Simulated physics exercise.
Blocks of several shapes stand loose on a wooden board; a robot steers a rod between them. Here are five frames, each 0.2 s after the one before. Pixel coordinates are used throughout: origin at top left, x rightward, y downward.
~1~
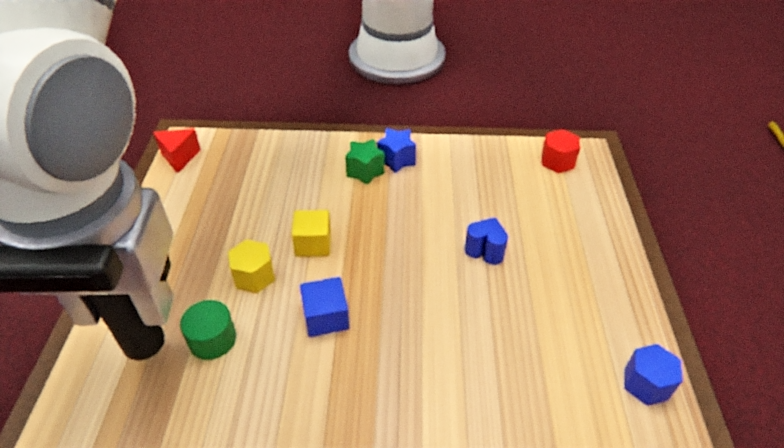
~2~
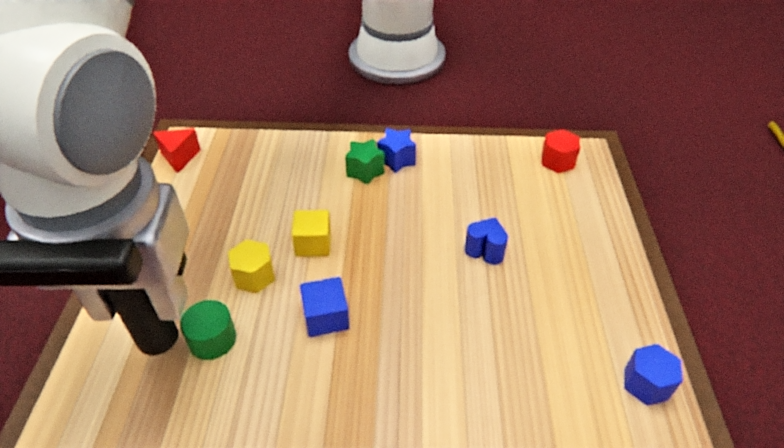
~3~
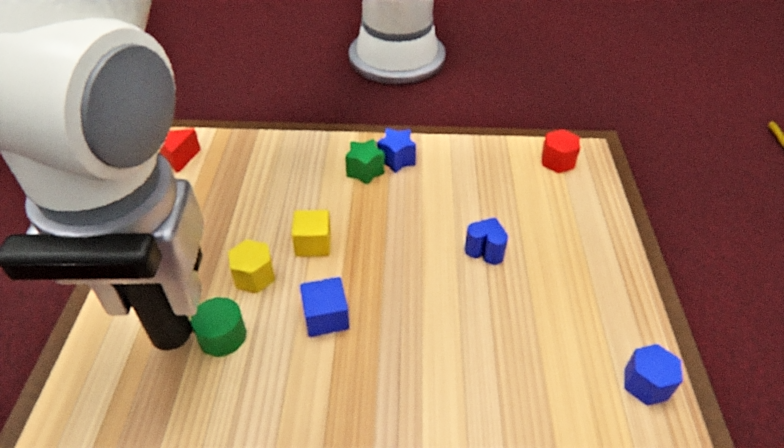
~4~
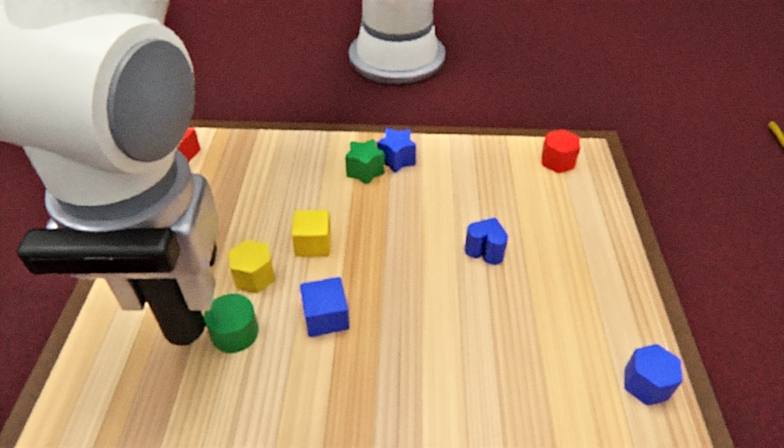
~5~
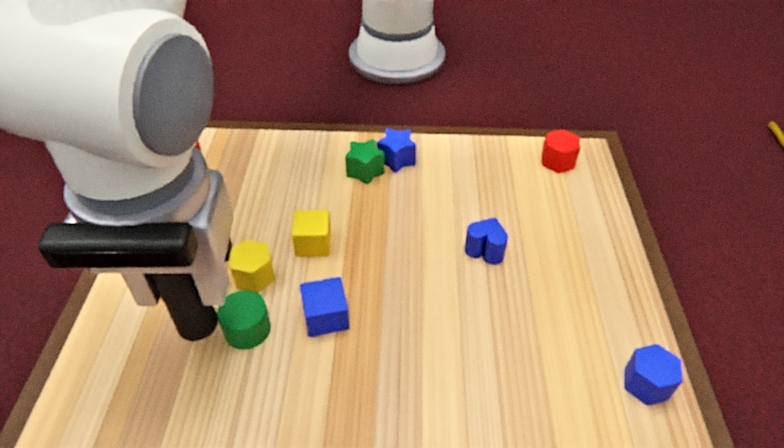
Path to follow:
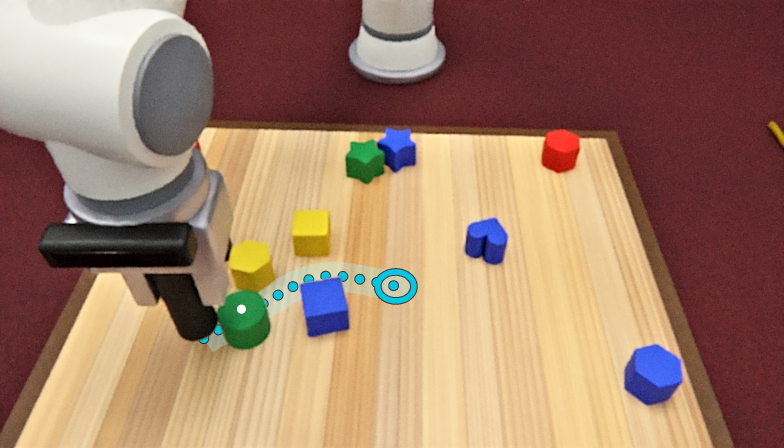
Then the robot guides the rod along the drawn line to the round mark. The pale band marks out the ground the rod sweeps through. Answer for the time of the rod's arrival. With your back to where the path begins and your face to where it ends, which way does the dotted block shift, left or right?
My prediction: Rightwards.
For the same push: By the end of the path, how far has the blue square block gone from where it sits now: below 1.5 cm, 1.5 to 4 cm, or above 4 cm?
It travels more than 4 cm.
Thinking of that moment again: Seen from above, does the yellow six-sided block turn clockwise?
The answer is no.
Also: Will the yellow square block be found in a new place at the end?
My answer is no.
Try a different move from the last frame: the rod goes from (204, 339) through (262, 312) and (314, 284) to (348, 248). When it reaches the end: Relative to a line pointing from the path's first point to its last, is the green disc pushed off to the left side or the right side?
Rightward.
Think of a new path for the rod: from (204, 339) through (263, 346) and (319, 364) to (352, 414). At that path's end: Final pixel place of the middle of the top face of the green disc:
Its top middle is near (313, 297).
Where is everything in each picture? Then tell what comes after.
In the first frame, rod tip (144, 343); block tops, green disc (205, 319); yellow six-sided block (249, 255); yellow square block (310, 222); blue square block (323, 296).
In the second frame, rod (158, 338); blocks unchanged.
In the third frame, rod (172, 334); green disc (216, 316).
In the fourth frame, rod (185, 329); green disc (229, 313).
In the fifth frame, rod (198, 325); green disc (241, 309); yellow six-sided block (249, 255); yellow square block (310, 222); blue square block (323, 296).
Path on the board, from (204, 339) over (268, 301) and (330, 276) to (396, 286); the dot is on the green disc.
What follows on the original path. One third of the way, rod (264, 287); green disc (303, 291); yellow six-sided block (252, 251), turned 15° anticlockwise; blue square block (348, 298).
Two thirds of the way, rod (330, 261); green disc (355, 280); yellow six-sided block (256, 248), turned 40° anticlockwise; blue square block (379, 313), turned 55° clockwise.
At the end, rod (396, 272); green disc (410, 298); yellow six-sided block (256, 248), turned 40° anticlockwise; yellow square block in place; blue square block (394, 335), turned 115° clockwise.
